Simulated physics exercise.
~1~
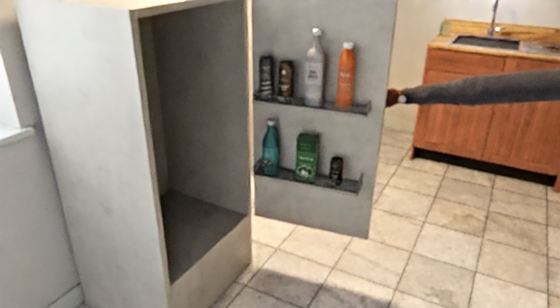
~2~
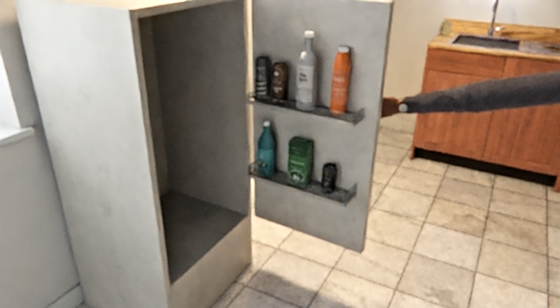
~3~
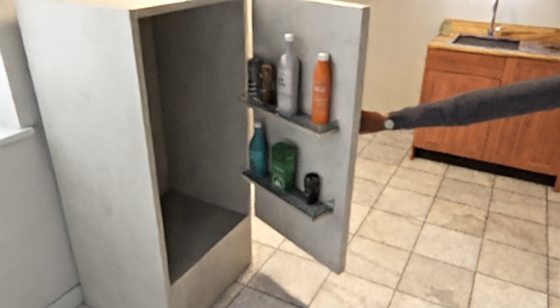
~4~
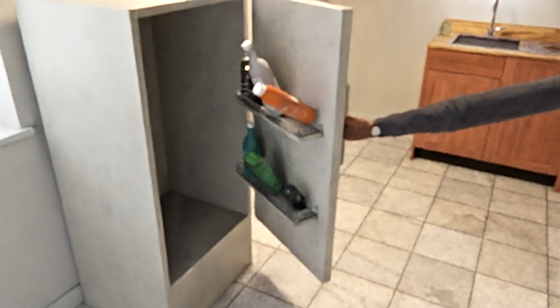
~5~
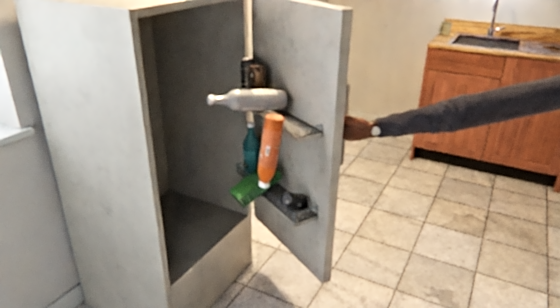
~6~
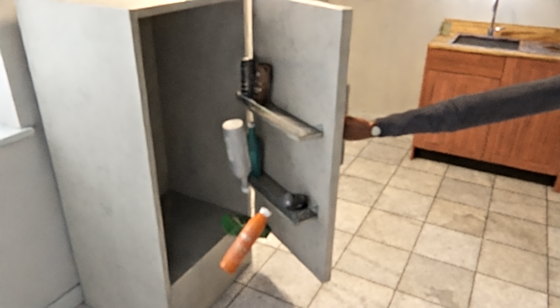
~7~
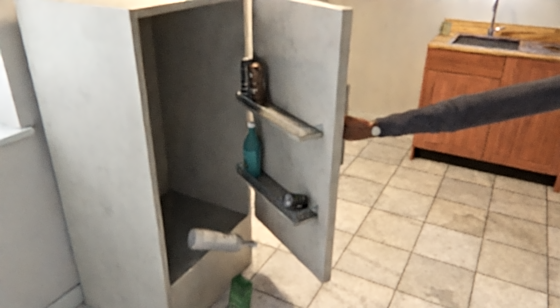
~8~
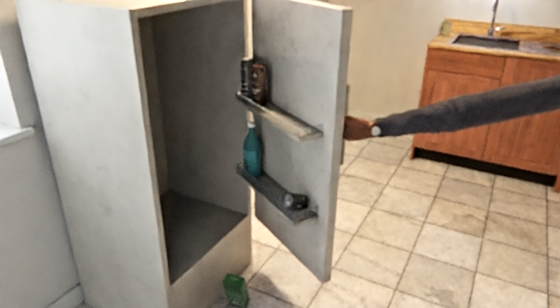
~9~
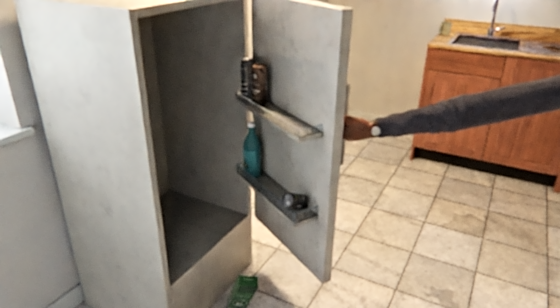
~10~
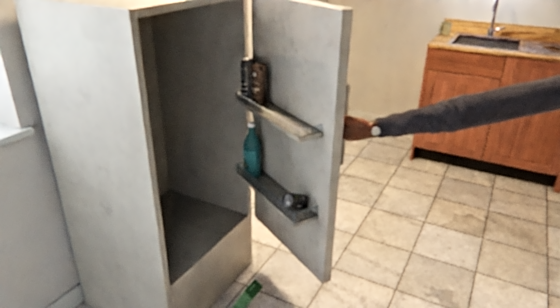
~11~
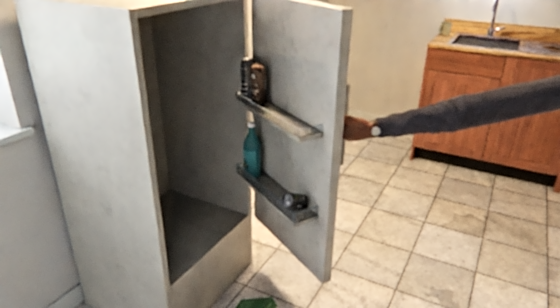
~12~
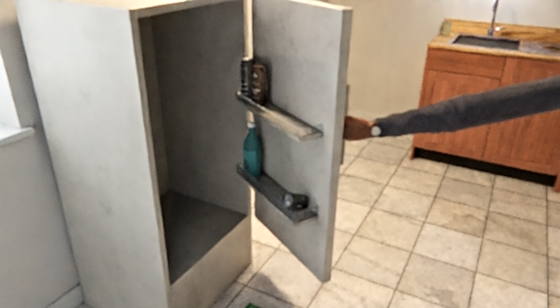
In a tiled room, a hand swings a racked door and several bottles tumble out.
